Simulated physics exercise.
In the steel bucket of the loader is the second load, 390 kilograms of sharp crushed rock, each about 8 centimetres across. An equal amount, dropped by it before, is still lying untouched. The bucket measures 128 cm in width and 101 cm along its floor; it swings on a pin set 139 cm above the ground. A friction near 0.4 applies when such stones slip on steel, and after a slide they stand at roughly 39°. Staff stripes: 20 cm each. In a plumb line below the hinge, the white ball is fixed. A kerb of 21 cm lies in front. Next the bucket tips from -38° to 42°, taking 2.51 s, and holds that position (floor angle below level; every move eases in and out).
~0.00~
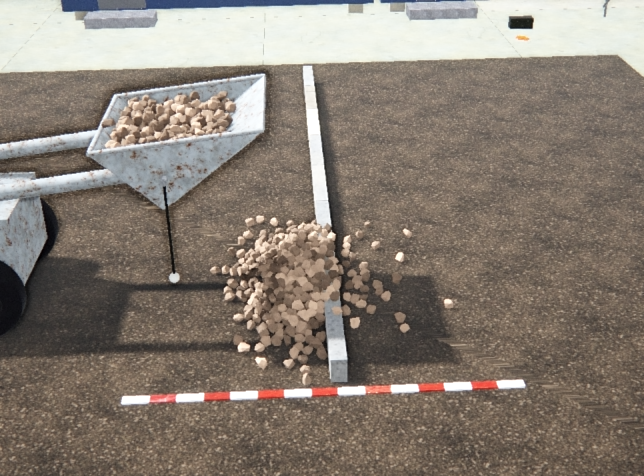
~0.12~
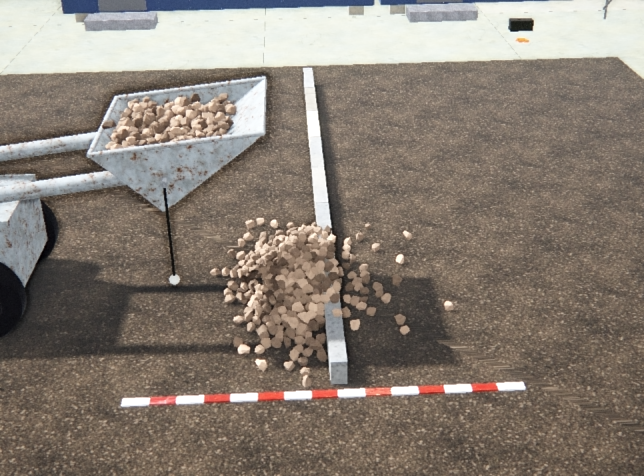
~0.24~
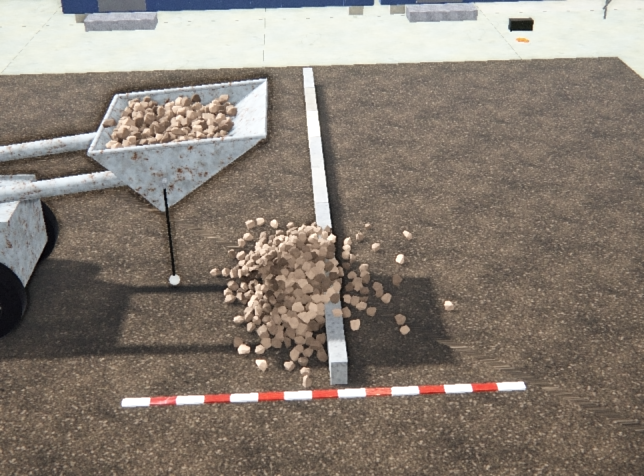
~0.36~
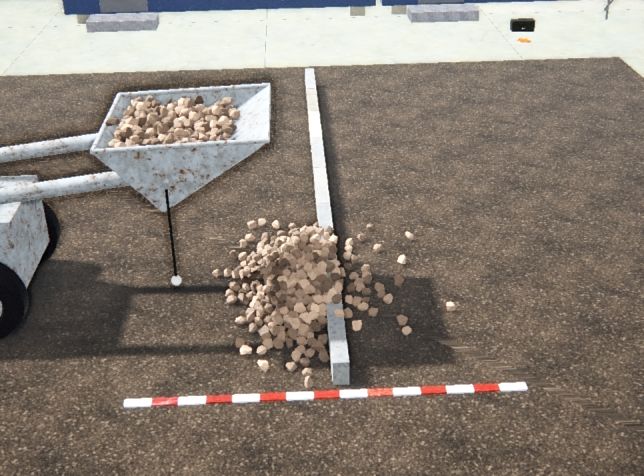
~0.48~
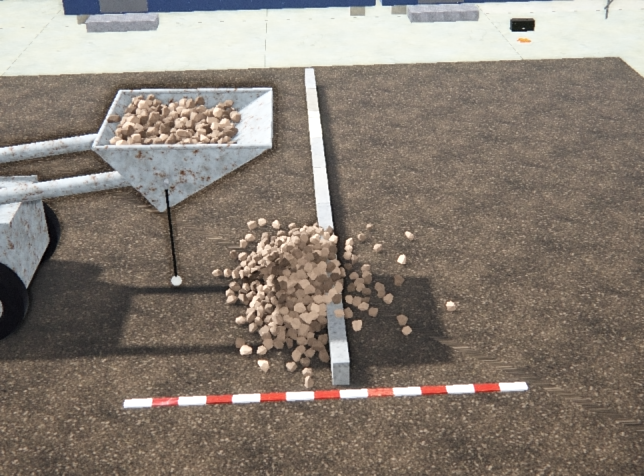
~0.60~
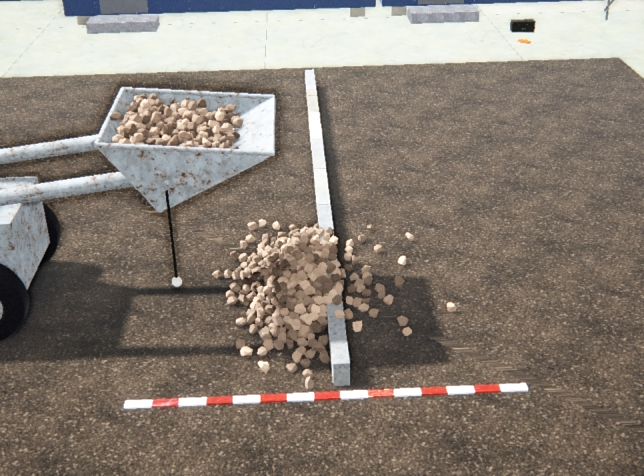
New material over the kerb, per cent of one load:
2 per cent.
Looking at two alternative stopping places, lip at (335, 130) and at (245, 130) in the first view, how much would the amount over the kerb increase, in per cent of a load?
First place about 95 %, second about 0 %.
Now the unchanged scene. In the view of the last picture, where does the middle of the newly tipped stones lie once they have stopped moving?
I'd say close to (274, 270).
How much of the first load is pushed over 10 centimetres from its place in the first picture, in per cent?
Roughly 0 % of them.
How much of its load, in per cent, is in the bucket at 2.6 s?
Roughly 15 per cent remains inside.
After 1.9 s the floor is at 29°; in per cent of one load, 100 in the bucket, 93 on this side of the kerb, 7 over the kerb; the foremost stones are at (404, 284).
After 2.6 s the floor is at 42°; in per cent of one load, 16 in the bucket, 177 on this side of the kerb, 7 over the kerb; the foremost stones are at (404, 284).
After 3.0 s the floor is at 42°; in per cent of one load, 0 in the bucket, 191 on this side of the kerb, 9 over the kerb; the foremost stones are at (404, 284).
After 5.8 s the floor is at 42°; in per cent of one load, 0 in the bucket, 191 on this side of the kerb, 9 over the kerb; the foremost stones are at (408, 279). Net gain over the kerb, 2.
